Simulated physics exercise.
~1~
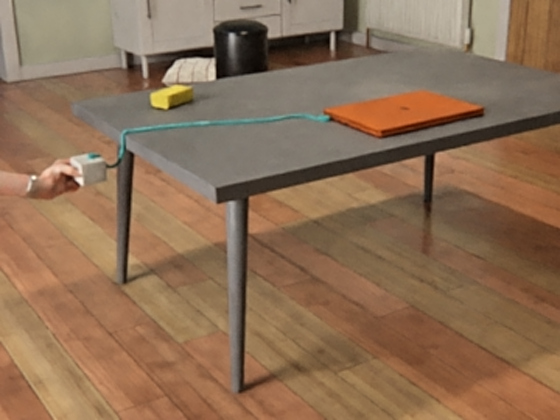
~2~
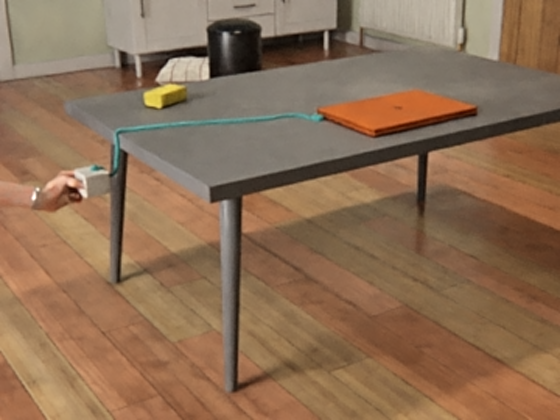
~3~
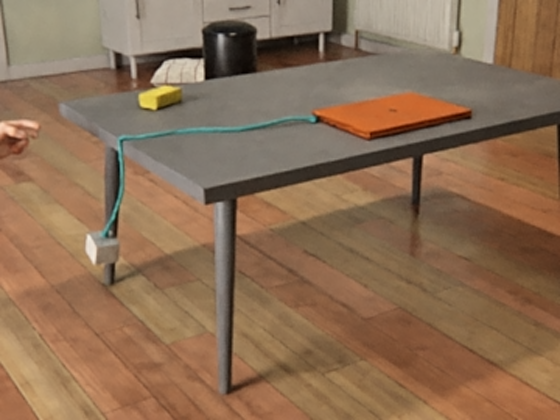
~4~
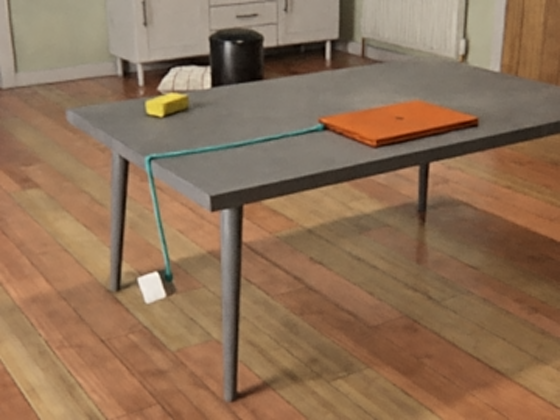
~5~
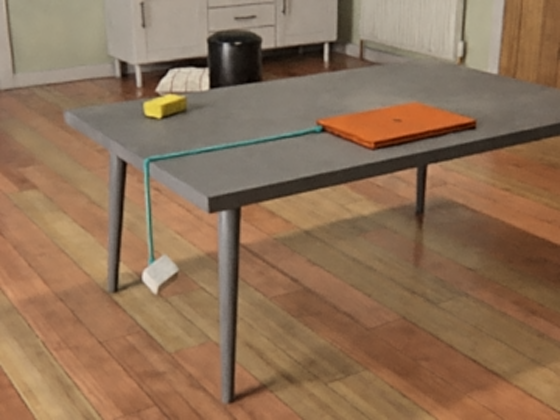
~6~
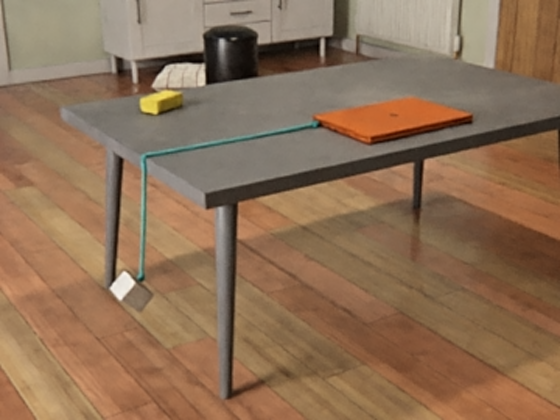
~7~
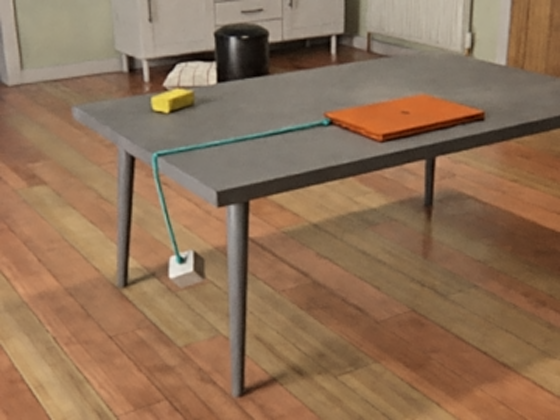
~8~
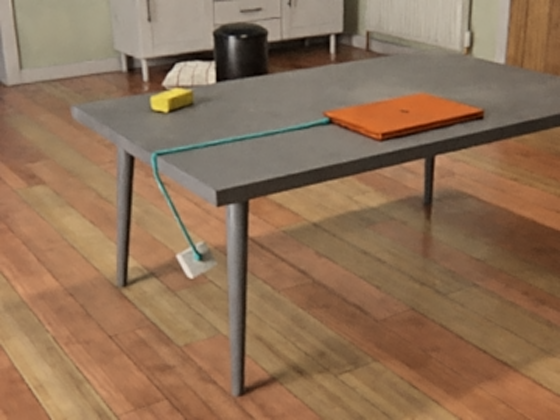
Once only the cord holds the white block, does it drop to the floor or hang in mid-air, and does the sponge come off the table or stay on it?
The white block hangs in the air on its cord, swinging below the table edge. The sponge stays where it is on the table.
